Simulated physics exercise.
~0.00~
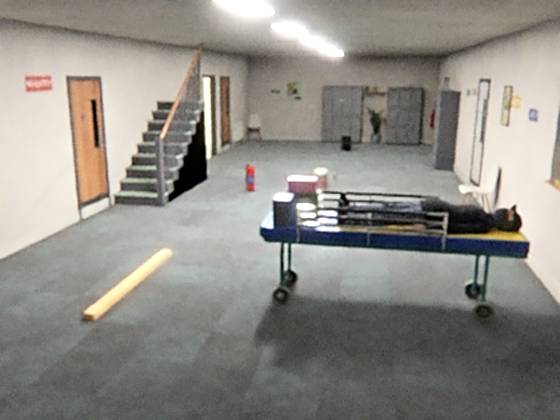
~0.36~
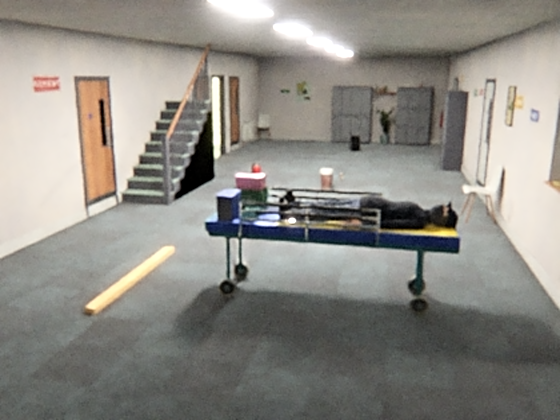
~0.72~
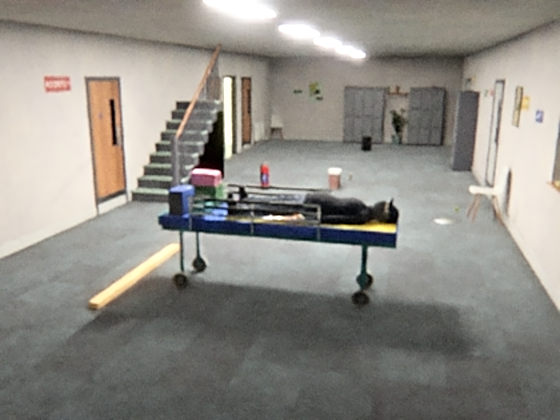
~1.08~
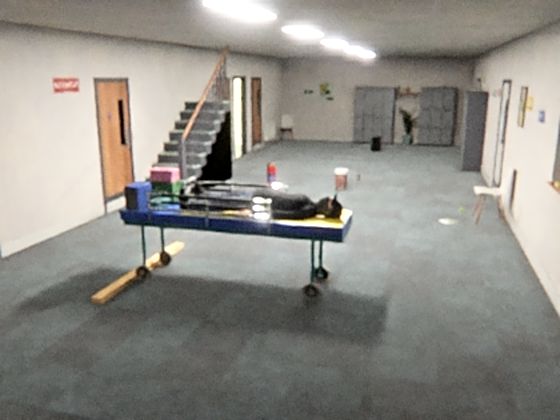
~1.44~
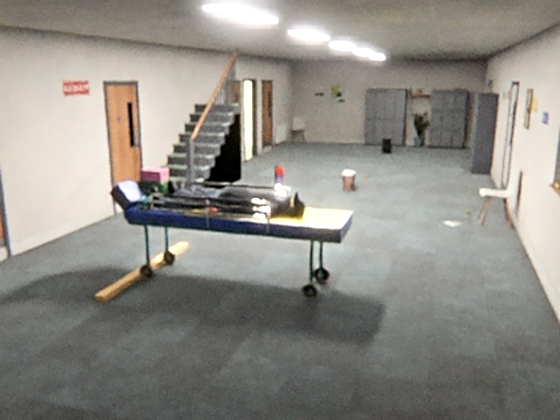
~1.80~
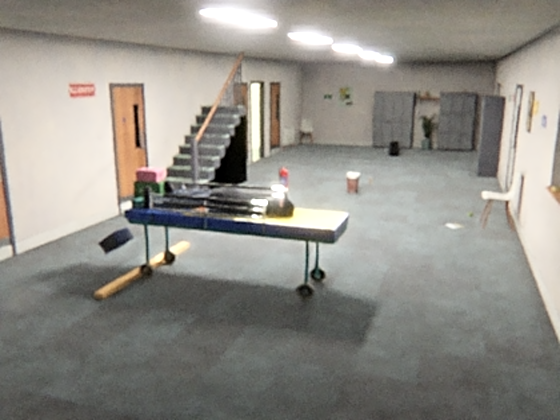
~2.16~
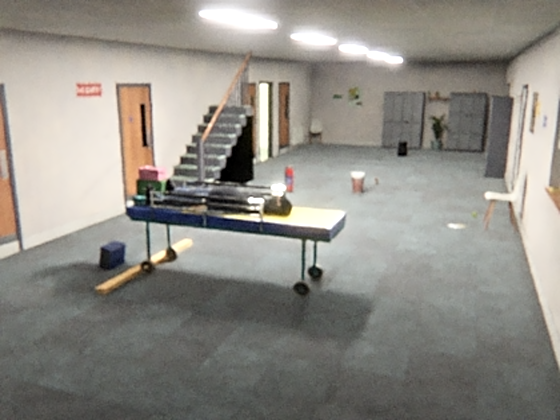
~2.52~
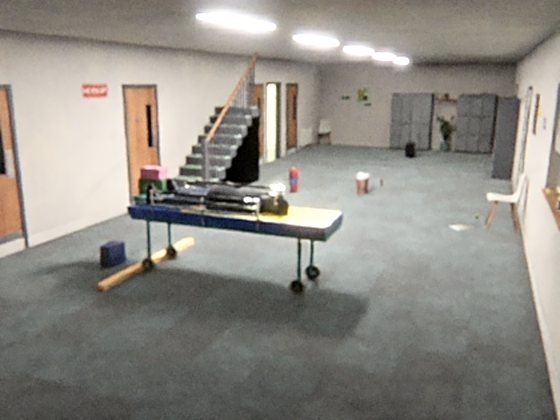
In the video, a trolley carrying a dark-clad person lying down and several loose items rolls left along a corridor and stops at a yellow beam on the floor. The blue box at its left end tips off and lands on the floor, while the person and other items stay aboard.
